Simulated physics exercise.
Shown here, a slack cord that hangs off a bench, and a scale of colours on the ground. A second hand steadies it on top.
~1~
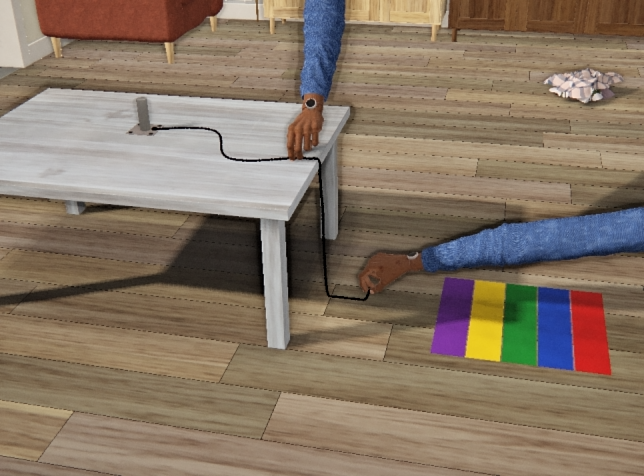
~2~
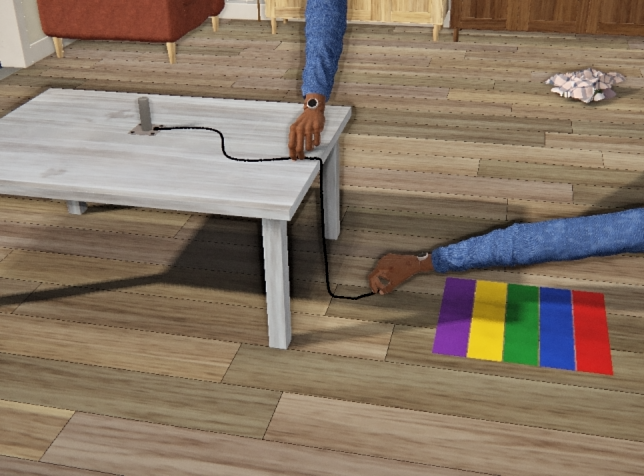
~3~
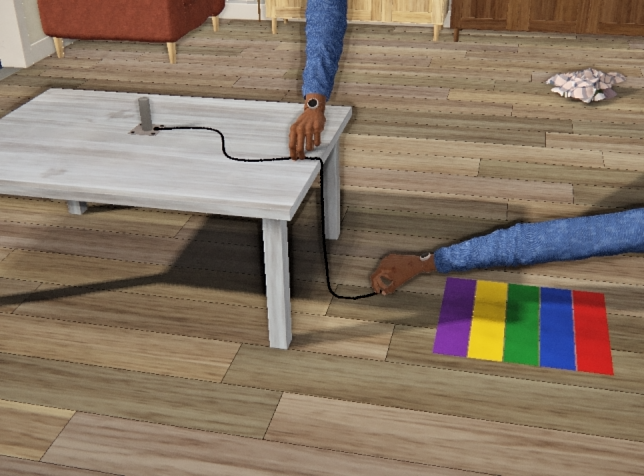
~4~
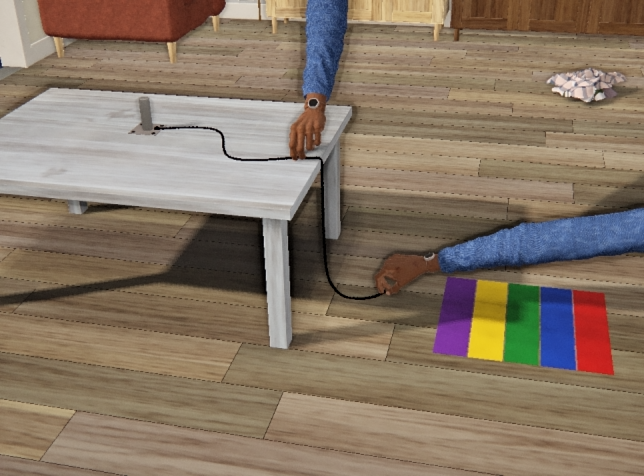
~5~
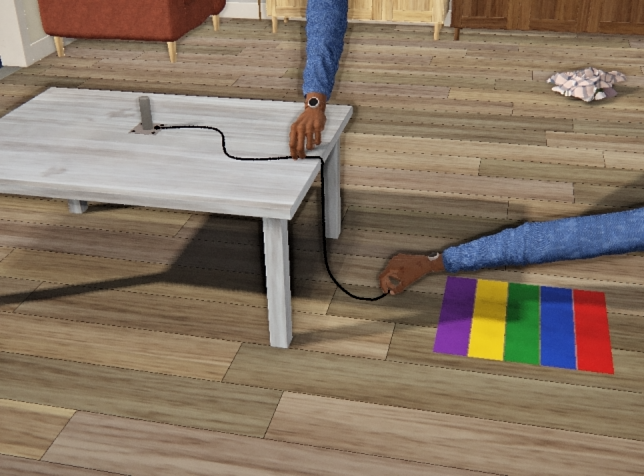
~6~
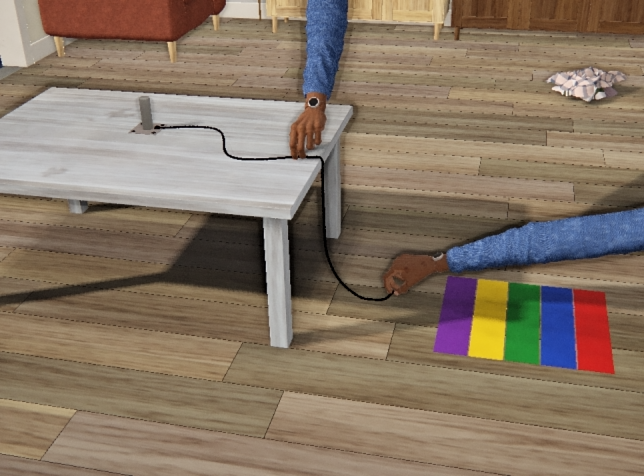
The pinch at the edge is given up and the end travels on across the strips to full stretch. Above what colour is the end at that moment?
It halts on the green strip.
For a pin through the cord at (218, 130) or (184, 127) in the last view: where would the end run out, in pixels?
Try by try, around (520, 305) and (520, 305).
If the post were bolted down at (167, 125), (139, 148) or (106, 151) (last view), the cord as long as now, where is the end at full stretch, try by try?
The places are (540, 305), (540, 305) and (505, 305).
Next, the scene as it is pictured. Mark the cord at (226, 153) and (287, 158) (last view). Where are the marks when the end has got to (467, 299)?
Near (267, 147) and (326, 166).
A little later, end near (467, 299); over purple.
Next, end near (503, 303); over yellow.
When it is tight, end near (524, 305); over green. Over green.
